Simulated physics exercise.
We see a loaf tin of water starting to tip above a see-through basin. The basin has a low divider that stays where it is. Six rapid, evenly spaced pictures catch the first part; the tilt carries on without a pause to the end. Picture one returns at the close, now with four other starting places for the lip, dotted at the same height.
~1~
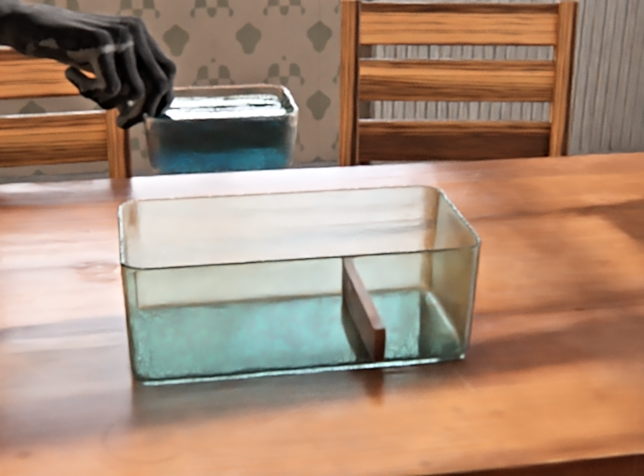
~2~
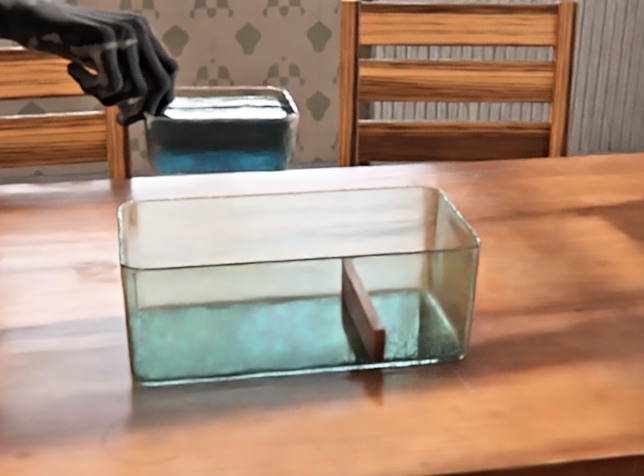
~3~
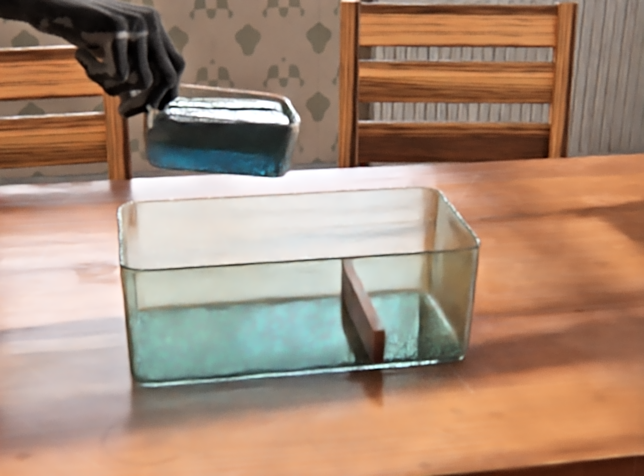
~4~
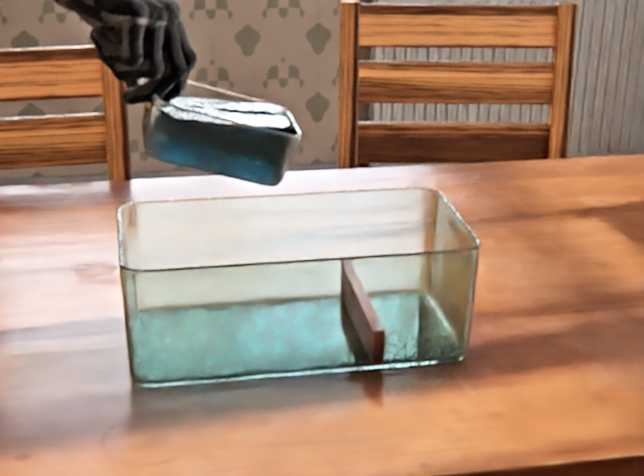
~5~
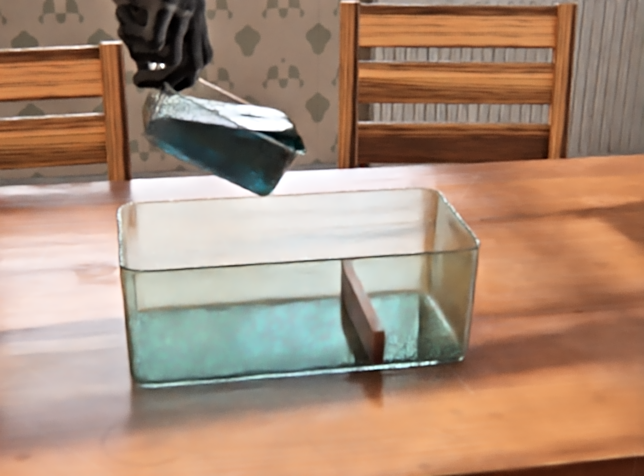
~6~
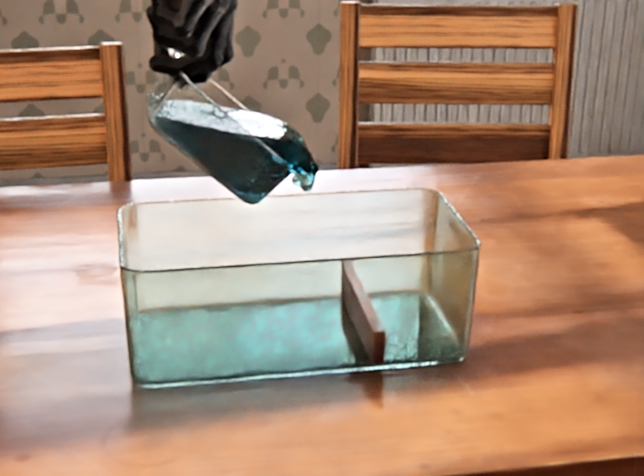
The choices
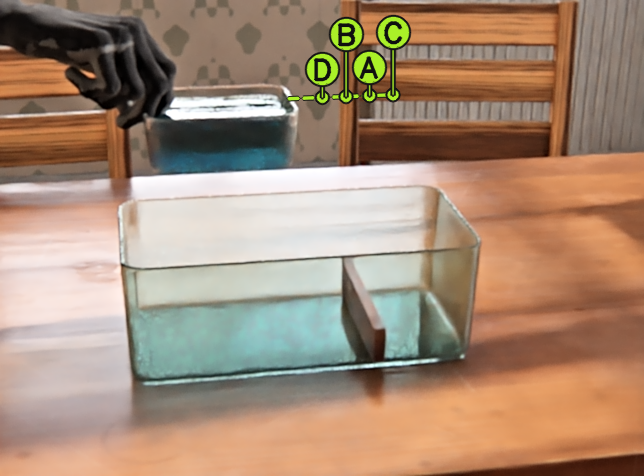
The clip opens with a dark hand holding a small container of blue water behind a clear basin, which holds shallow water and a low brown divider, on a wooden table. The hand lifts and tilts the container steadily to the right, until water slips over its lower lip above the basin.
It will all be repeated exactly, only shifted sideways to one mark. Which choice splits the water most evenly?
D beats the others.
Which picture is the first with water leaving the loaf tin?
In picture 5.
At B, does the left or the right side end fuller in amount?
More ends on the right.
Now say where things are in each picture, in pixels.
The first frame shows upright, lip at (289, 98); basin from (132, 380) to (468, 352); top of the wall at (362, 292); nothing has left yet.
The second frame shows tipped about 2°, lip at (289, 101); nothing has left yet.
The third frame shows tipped about 8°, lip at (291, 109); nothing has left yet.
The fourth frame shows tipped about 17°, lip at (293, 121); nothing has left yet.
The fifth frame shows tipped about 29°, lip at (292, 137); water is over the lip, down to (292, 137).
The sixth frame shows tipped about 43°, lip at (288, 154); water is over the lip, down to (297, 180).
On the marked copy, A at (369, 95); B at (346, 96); C at (393, 94); D at (322, 97).
With A, about 23 % ends left of the wall and 75 % right of it.
With B, about 34 % ends left of the wall and 65 % right of it.
With C, about 24 % ends left of the wall and 74 % right of it; 3 % is lost outside.
With D, about 43 % ends left of the wall and 55 % right of it.
